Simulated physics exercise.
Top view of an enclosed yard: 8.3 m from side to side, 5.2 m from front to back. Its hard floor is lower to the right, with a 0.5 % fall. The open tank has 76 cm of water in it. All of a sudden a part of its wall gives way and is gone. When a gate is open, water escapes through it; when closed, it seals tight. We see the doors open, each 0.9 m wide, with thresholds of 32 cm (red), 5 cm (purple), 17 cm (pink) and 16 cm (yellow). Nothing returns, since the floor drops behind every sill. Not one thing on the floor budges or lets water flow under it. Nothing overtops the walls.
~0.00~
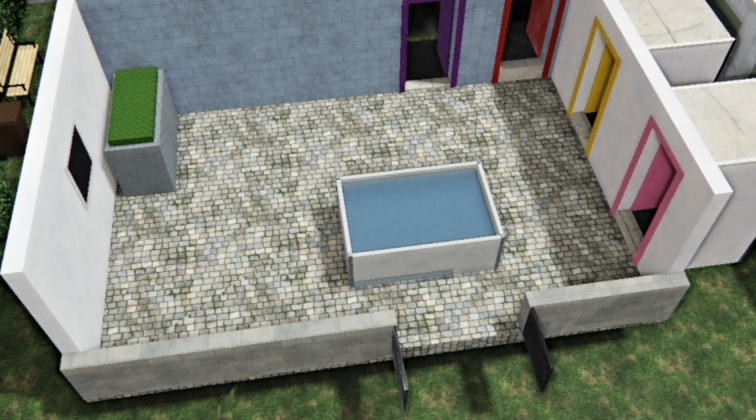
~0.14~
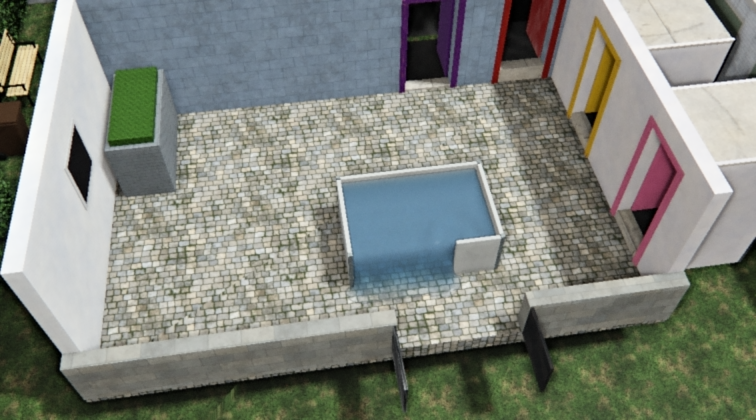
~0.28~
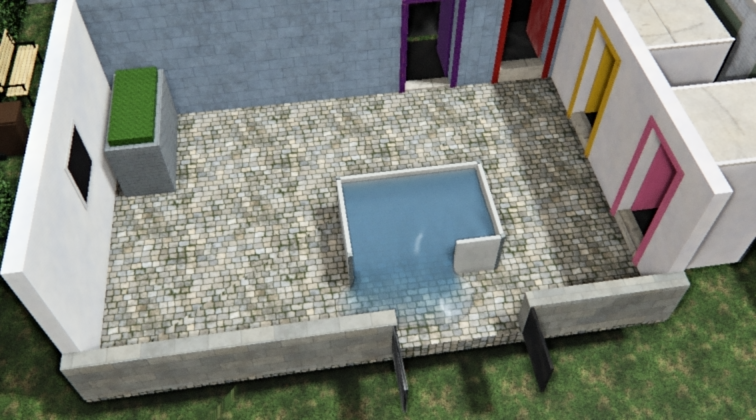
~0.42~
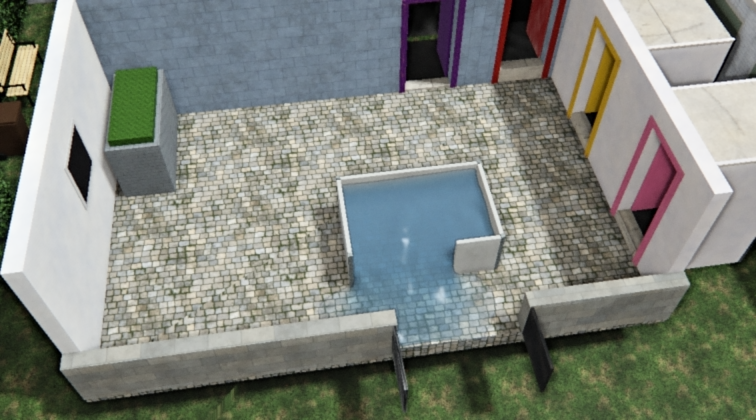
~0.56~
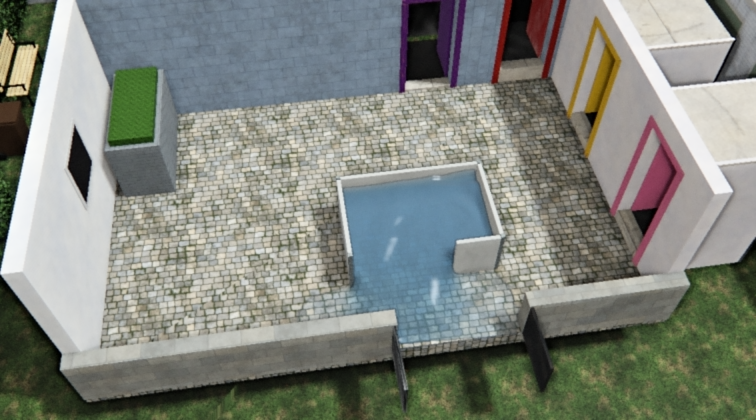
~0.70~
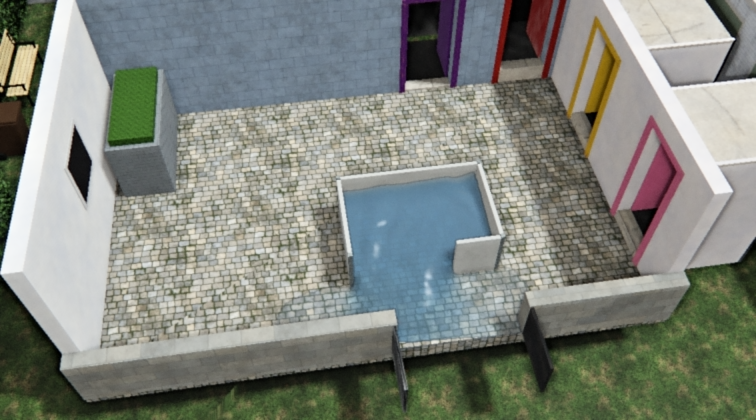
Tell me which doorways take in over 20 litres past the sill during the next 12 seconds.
Outcome: At the red door the amount will not overshoot the limit; at the purple door the amount will not overshoot the limit; at the pink door the amount will not overshoot the limit; at the yellow door the amount will not overshoot the limit.
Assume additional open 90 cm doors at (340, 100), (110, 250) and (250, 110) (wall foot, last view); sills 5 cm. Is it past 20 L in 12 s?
Taking them in order, the first gets too little, the second enough and the third too little.
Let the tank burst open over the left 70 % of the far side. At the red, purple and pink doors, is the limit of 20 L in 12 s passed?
In that case, red door: Less than that, purple door: More than that, pink door: Less than that.
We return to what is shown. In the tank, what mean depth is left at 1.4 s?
It averages close to 38 centimetres.
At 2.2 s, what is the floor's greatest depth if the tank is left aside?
Some 30 cm deep.
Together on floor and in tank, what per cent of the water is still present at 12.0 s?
Roughly 38 percent.
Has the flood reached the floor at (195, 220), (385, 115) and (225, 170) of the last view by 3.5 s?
In turn: Under water, dry, not reached.
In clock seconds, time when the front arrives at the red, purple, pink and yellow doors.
Red 10.5 s, purple 8.0 s, pink 3.6 s, yellow not within the 12 s.
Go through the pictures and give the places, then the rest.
Still water, 76 cm deep, in the open tank at (418, 210), in the first picture.
The front is at (354, 297), 0.9 m from the gap at (403, 267); 0.4 m2 of floor is under water; 76 cm left at the back of the open tank, in the second picture.
Water pours out at (403, 269) and has run 1.1 m, to (348, 315); typically 13 cm deep outside, 74 cm at the open tank's back, in the third picture.
The front is at a hidden place, 1.5 m from the gap at (403, 270); 2.4 m2 of floor is under water; 66 cm left at the back of the open tank, in the fourth picture.
Water pours out at (403, 270) and has run 1.8 m, to a hidden place; typically 13 cm deep outside, 66 cm at the open tank's back, in the fifth picture.
Water pours out at (403, 271) and has run 2.2 m, to a hidden place; typically 13 cm deep outside, 59 cm at the open tank's back, in the sixth picture.
After 1.4 s water covers 15 % of the floor and is deepest (46 cm) near (384, 335); red door not reached, purple door not reached, pink door not reached, yellow door not reached.
After 2.2 s water covers 25 % of the floor and is deepest (30 cm) near (384, 335); red door not reached, purple door not reached, pink door not reached, yellow door not reached.
After 3.5 s water covers 30 % of the floor and is deepest (20 cm) near (137, 197); red door not reached, purple door not reached, pink door not reached, yellow door not reached.
After 7.0 s water covers 50 % of the floor and is deepest (14 cm) near (122, 139); red door not reached, purple door not reached, pink door 1 cm at the sill, 0 L in, yellow door not reached.
After 12.0 s water covers 75 % of the floor and is deepest (5 cm) near (200, 360); red door 2 cm at the sill, 0 L in, purple door 3 cm at the sill, 0 L in, pink door 1 cm at the sill, 0 L in, yellow door not reached.
